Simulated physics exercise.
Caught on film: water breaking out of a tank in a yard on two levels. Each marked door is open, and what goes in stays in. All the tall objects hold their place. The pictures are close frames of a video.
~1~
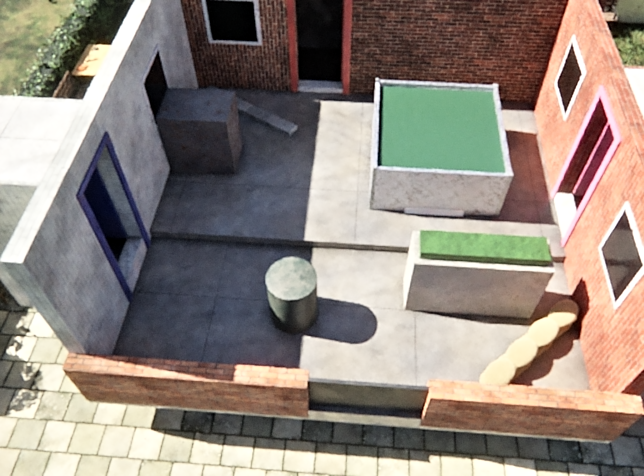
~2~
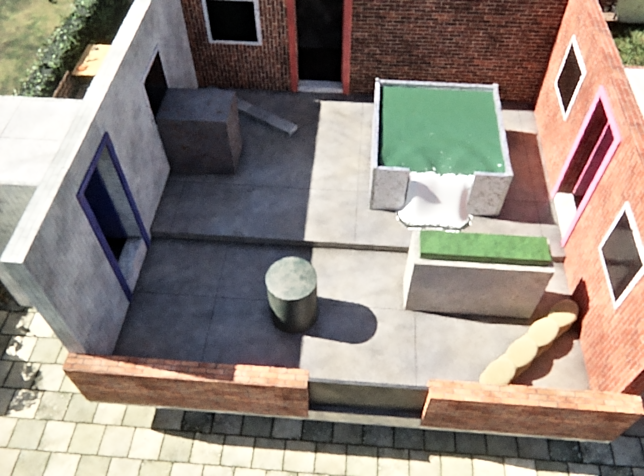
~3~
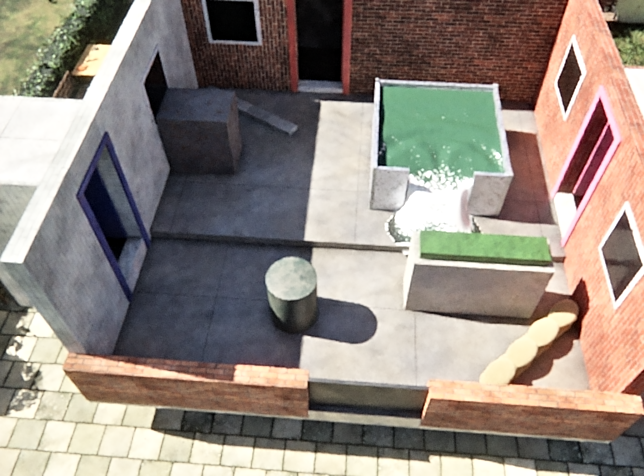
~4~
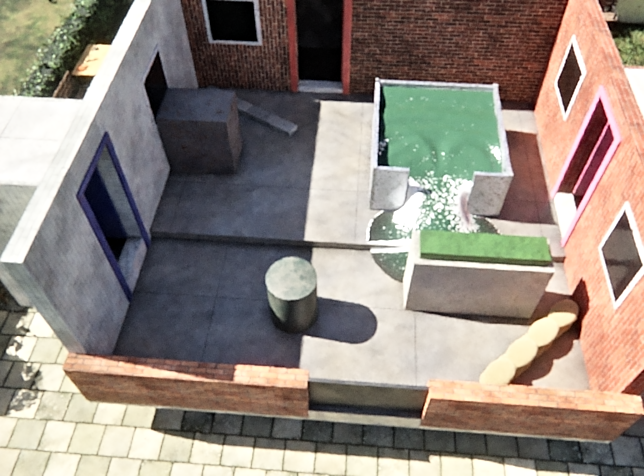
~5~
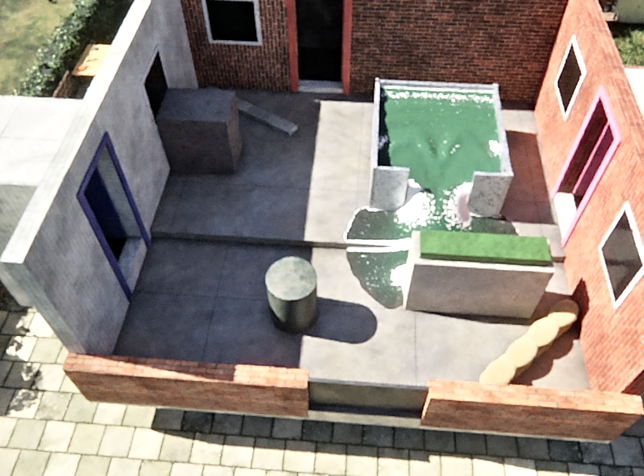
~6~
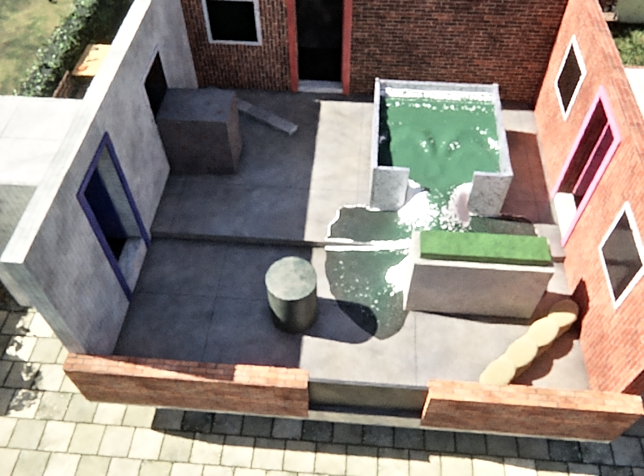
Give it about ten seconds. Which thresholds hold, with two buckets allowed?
In the end: The red door admits no more than that; the pink door admits no more than that; the blue door admits no more than that.
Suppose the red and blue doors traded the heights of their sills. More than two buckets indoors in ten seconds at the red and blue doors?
My reading: Red lets less in, blue takes more.
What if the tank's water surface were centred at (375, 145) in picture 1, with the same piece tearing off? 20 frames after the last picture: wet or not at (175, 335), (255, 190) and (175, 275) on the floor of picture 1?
One after the other: Wet, dry, awash.
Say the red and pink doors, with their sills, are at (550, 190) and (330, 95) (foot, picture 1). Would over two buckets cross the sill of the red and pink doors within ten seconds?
My reading: The red door holds, the pink door keeps below it.
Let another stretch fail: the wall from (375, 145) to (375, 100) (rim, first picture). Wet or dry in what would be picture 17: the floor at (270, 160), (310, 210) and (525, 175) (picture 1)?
In turn: Wet, flooded, no water.
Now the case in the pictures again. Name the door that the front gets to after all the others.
The one in red.
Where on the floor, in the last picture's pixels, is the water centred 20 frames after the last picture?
Roughly at (404, 225).
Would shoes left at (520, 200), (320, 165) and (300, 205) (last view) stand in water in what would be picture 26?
As listed: Wet, dry, not flooded.
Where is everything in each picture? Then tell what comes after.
The open tank at (438, 128) is whole and still, in the first picture.
Water pours out at (436, 196) and has run to a hidden place, in the second picture.
Water pours out at (436, 198) and has run to a hidden place, in the third picture.
The front is at a hidden place, out from the gap at (436, 199), in the fourth picture.
The front is at (390, 304), out from the gap at (435, 199), in the fifth picture.
Water pours out at (436, 198) and has run to (381, 331), in the sixth picture.
A moment on, water covers 20 % of the floor; the red door not reached, the pink door wet at the sill, nothing in, the blue door not reached.
Next, water covers 40 % of the floor; the red door not reached, the pink door wet at the sill, nothing in, the blue door wet at the sill, nothing in.
Then, water covers 60 % of the floor; the red door not reached, the pink door wet at the sill, nothing in, the blue door wet at the sill, nothing in.
Later, water covers 70 % of the floor; the red door wet at the sill, nothing in, the pink door wet at the sill, nothing in, the blue door wet at the sill, nothing in.
In the end, water covers 90 % of the floor; the red door wet at the sill, nothing in, the pink door wet at the sill, nothing in, the blue door wet at the sill, nothing in.
